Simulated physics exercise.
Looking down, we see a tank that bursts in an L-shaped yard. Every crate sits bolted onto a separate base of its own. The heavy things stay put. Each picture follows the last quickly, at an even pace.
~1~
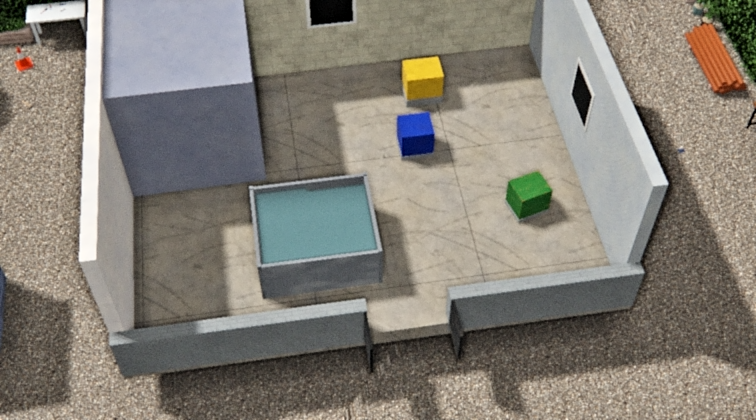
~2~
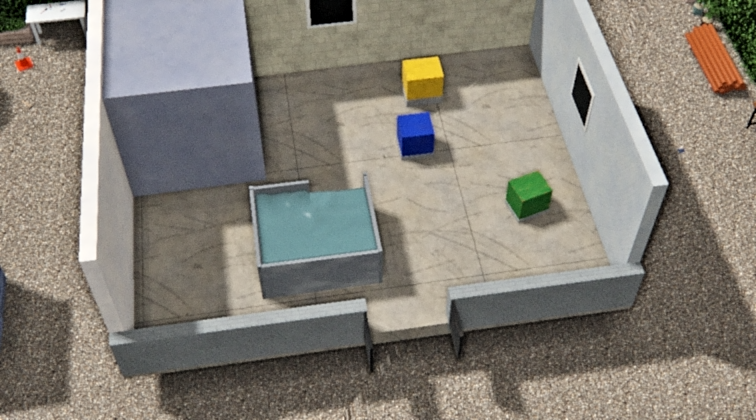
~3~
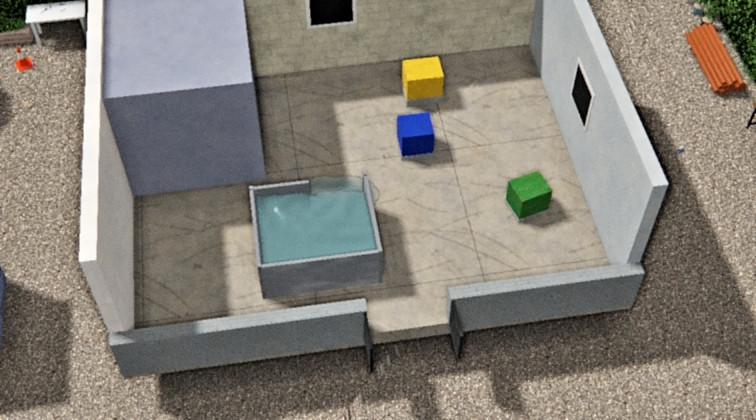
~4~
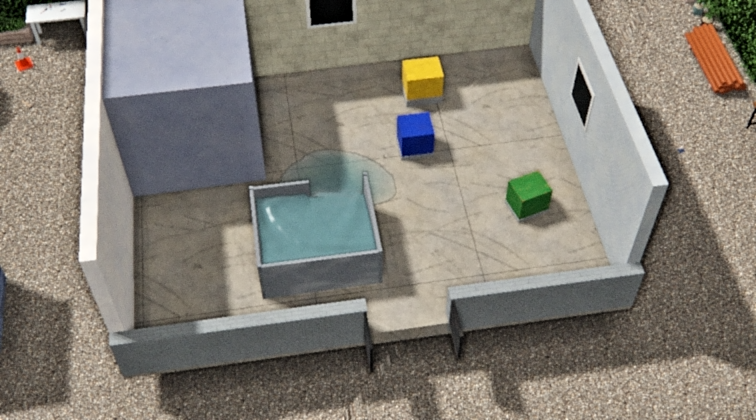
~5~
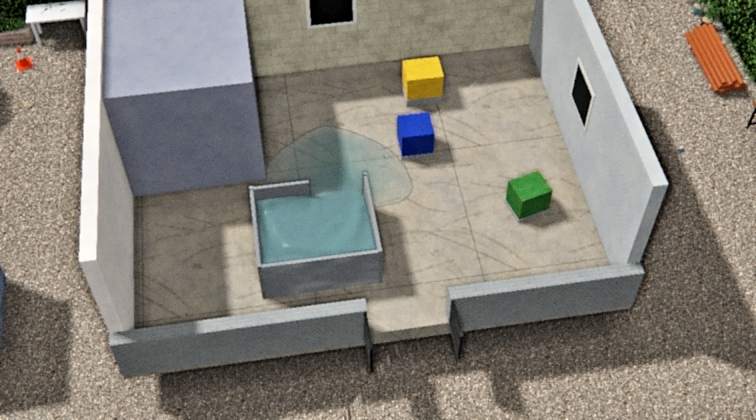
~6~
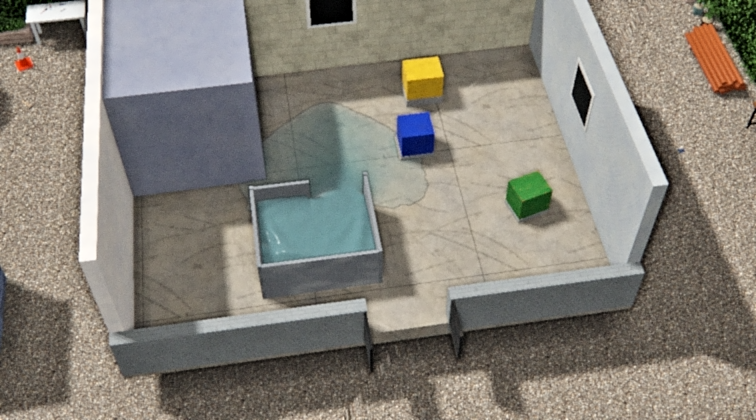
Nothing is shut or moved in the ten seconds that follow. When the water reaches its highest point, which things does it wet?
My prediction: The green crate is hit by the water; the yellow crate is hit by the water; the blue crate is hit by the water.
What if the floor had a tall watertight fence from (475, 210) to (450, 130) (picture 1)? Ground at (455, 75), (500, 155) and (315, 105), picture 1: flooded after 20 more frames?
One by one: Soaked, spared, soaked.
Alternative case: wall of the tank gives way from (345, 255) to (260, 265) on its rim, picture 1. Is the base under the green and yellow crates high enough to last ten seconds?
Observed: Green is doused; yellow stays clear.
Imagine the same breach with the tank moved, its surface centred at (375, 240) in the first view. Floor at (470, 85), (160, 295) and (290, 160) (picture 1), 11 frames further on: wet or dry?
Taking the three spots in order: Swamped, bare, swamped.
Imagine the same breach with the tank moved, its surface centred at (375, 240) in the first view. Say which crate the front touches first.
My pick is the crate marked blue.
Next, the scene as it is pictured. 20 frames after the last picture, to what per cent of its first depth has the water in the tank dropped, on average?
Some 32 per cent.
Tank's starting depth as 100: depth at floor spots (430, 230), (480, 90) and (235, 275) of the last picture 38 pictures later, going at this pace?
About 0, 6 and 0 per cent.
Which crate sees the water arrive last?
Last of all: The green one.
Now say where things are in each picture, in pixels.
In the first picture, still water in the open tank at (314, 221).
In the second picture, the front is at a hidden place, out from the gap on the open tank's far side.
In the third picture, water pours out on the open tank's far side and has run to (317, 179).
In the fourth picture, the front is at (319, 153), out from the gap on the open tank's far side.
In the fifth picture, water pours out on the open tank's far side and has run to (330, 129).
In the sixth picture, water pours out on the open tank's far side and has run to (329, 105).
A moment on, water covers 30 % of the floor; the green crate not reached, the yellow crate water round its plinth, the blue crate water round its plinth.
Next, water covers 35 % of the floor; the green crate not reached, the yellow crate water round its plinth, the blue crate water round its plinth.
Then, water covers 45 % of the floor; the green crate water round its plinth, the yellow crate water round its plinth, the blue crate water round its plinth.
Later, water covers 60 % of the floor; the green crate water round its plinth, the yellow crate water round its plinth, the blue crate water round its plinth.
In the end, water covers 90 % of the floor; the green crate was topped, the yellow crate was topped, the blue crate was topped.
